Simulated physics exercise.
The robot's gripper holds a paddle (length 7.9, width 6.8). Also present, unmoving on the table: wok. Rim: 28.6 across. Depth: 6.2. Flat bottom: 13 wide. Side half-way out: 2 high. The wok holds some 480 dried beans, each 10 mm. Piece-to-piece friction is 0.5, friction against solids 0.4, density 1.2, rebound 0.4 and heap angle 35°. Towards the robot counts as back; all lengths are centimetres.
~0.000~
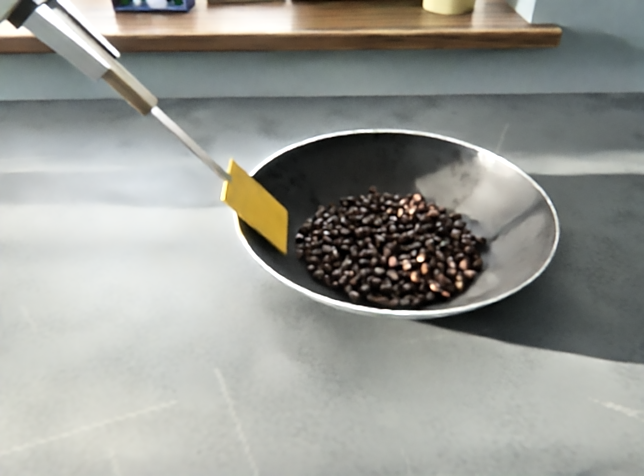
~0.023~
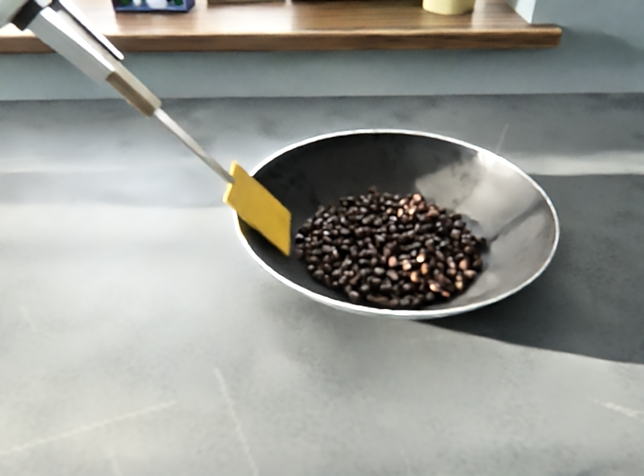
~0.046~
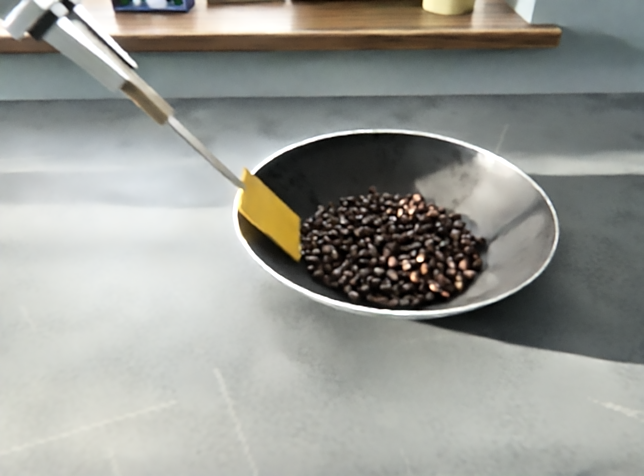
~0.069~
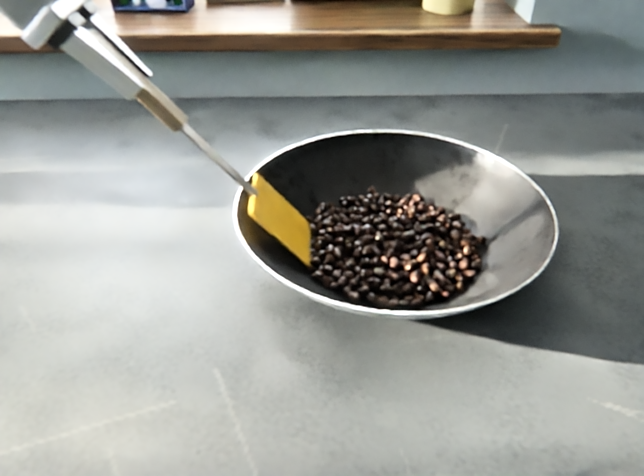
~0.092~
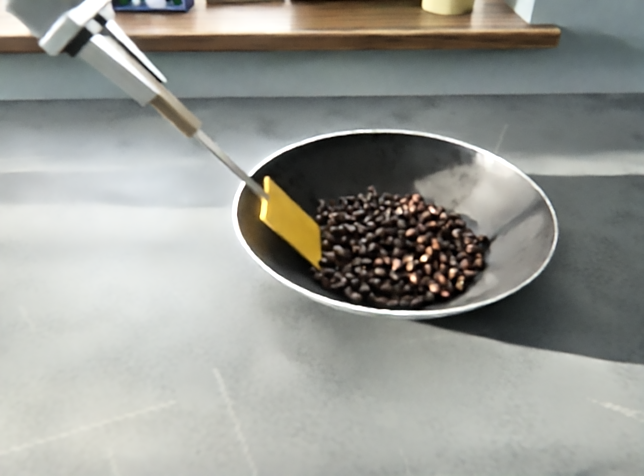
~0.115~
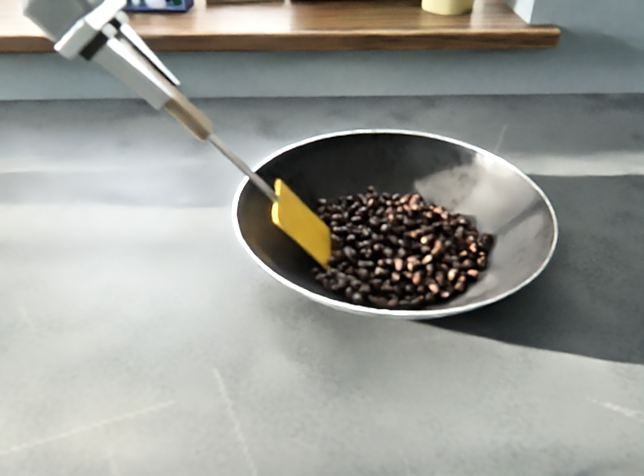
On a grey countertop below a wooden shelf, the view looks down from a fixed, slightly raised position. A dark wok with a pale rim holds a heap of glossy dark brown beans, while a grey and white robotic gripper reaches in from the upper left with a yellow paddle. The gripper moves the paddle slowly rightward and slightly down inside the wok, nudging the heap's left side to the right.
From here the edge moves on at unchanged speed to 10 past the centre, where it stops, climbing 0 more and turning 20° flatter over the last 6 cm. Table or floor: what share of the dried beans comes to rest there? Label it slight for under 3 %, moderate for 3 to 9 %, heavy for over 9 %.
Label: Moderate.
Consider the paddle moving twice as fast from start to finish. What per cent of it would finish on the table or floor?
About 15 %.
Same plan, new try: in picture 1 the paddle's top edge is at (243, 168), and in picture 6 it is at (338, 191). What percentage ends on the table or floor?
It comes to something like 20 %, give or take.
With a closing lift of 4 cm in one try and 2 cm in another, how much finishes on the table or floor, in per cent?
Try one gives about 5 in a hundred, try two about 5 in a hundred.
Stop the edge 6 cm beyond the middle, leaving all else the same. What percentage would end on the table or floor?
I'd expect close to 0 per cent then.
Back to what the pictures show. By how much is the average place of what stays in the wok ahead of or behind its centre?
Ahead of centre, roughly 4.5 centimetres.
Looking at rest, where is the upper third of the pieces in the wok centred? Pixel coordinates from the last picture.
The middle lies somewhere around (501, 215).
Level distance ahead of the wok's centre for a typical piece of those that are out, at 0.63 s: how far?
Around 18 centimetres ahead.
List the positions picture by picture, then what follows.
In the first picture, paddle top edge at (227, 178), sloping 51°; upper third of the load around (385, 241), from x 300 to 480, top at y 190; 481 in the wok.
In the second picture, paddle top edge at (230, 180), sloping 51°; upper third of the load around (384, 241), from x 300 to 480, top at y 190.
In the third picture, paddle top edge at (241, 186), sloping 51°; upper third of the load around (383, 241), from x 300 to 480, top at y 190.
In the fourth picture, paddle top edge at (253, 192), sloping 51°; upper third of the load around (381, 240), from x 310 to 480, top at y 190.
In the fifth picture, paddle top edge at (265, 197), sloping 51°; upper third of the load around (388, 239), from x 310 to 485, top at y 190.
In the sixth picture, paddle top edge at (276, 199), sloping 51°; upper third of the load around (395, 239), from x 310 to 485, top at y 190; 481 in the wok.
By 0.24 s, sloping 51°, highest piece 4 above the table; 481 in the wok.
By 0.37 s, sloping 44°, highest piece 6 above the table; 481 in the wok.
By 0.63 s, sloping 31°, highest piece 7 above the table; 458 in the wok, 23 on the table or floor.
By 1.68 s, sloping 31°, highest piece 7 above the table; 458 in the wok, 23 on the table or floor.
Final count, 458 in the wok, 23 on the table or floor. That is 5 % on the table or floor.
